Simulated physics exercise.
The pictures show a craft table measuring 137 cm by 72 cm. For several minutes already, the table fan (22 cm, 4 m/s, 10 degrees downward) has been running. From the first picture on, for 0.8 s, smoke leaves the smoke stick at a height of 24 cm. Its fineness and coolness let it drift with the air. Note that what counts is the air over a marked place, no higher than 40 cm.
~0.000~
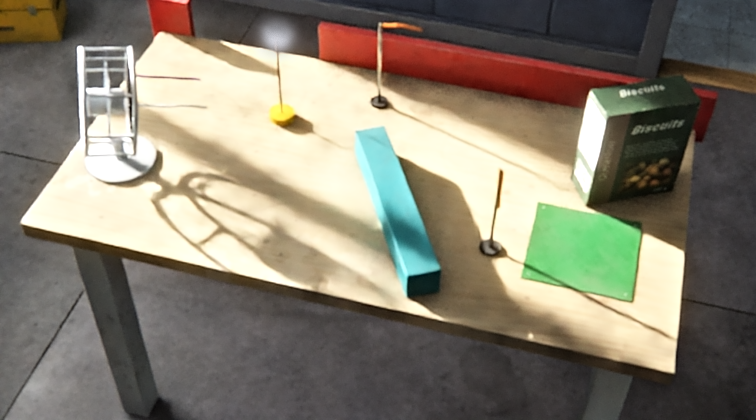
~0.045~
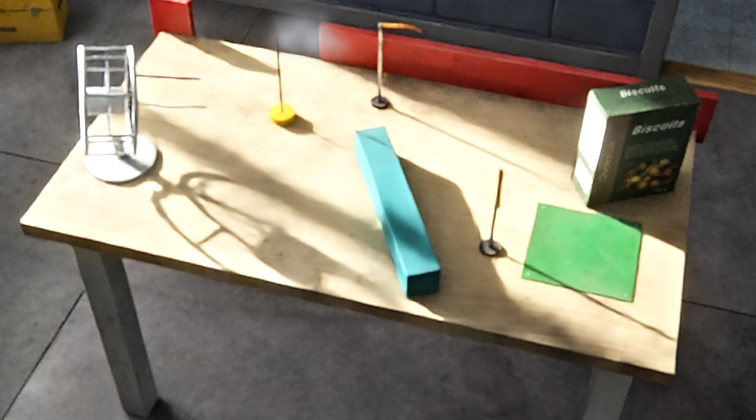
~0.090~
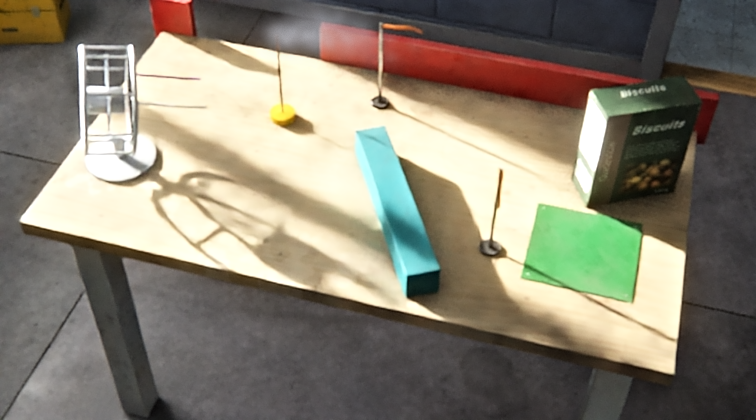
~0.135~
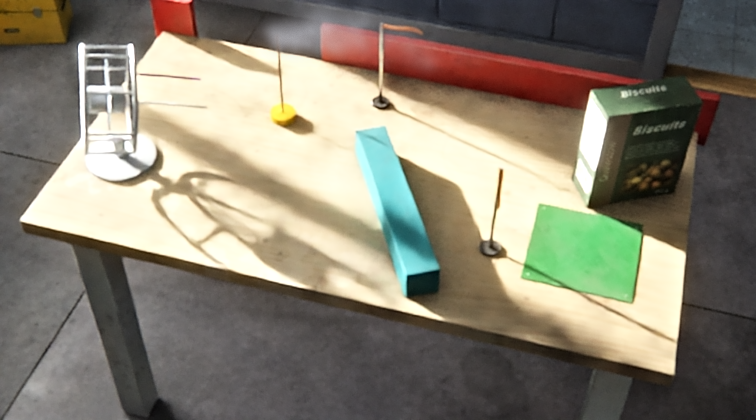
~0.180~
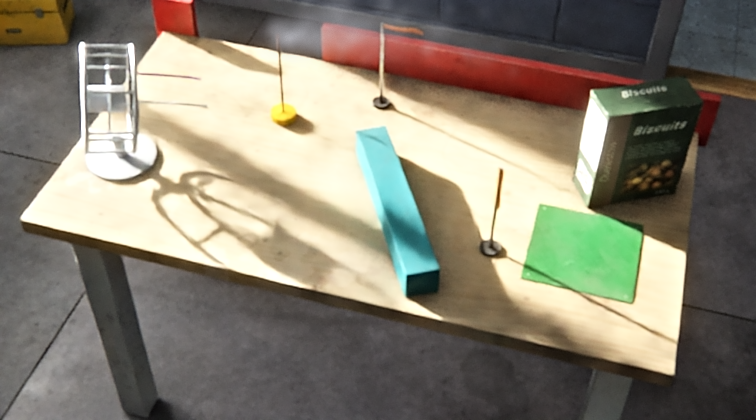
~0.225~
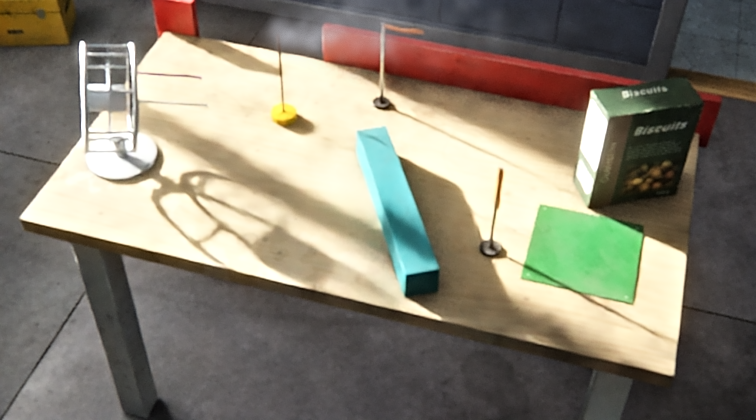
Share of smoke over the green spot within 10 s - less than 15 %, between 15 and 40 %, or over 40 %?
Over the green spot: Under 15 %.
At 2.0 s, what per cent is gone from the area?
Estimate: Some 100 in a hundred.
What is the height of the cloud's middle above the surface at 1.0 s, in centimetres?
Somewhere near 28 cm high.
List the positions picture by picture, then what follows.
In the first frame, the smoke is thickest near (276, 36), the smoke stick stands at (277, 53) and the table fan is at (108, 102).
In the second frame, the smoke is thickest near (308, 36) and reaches out to (334, 45) and the green spot is centred on (583, 250).
In the third frame, the smoke is thickest near (320, 34) and reaches out to (379, 50), a ribbon ends at (498, 207) and a ribbon ends at (422, 32).
In the fourth frame, the smoke is thickest near (337, 33) and reaches out to (430, 50), the top of a plank is at (395, 195) and the top of a carton is at (647, 95).
In the fifth frame, the smoke is thickest near (350, 32) and reaches out to (474, 39).
In the sixth frame, the smoke is thickest near (363, 31) and reaches out to (496, 34), a ribbon ends at (497, 208) and a ribbon ends at (424, 33).
By 1.0 s, 51 % is gone from the area; 0 % has passed over the green spot.
By 2.0 s, 97 % is gone from the area; 0 % has passed over the green spot.
By 4.0 s, 100 % is gone from the area; 0 % has passed over the green spot.
By 10.0 s, 100 % is gone from the area; 0 % has passed over the green spot.
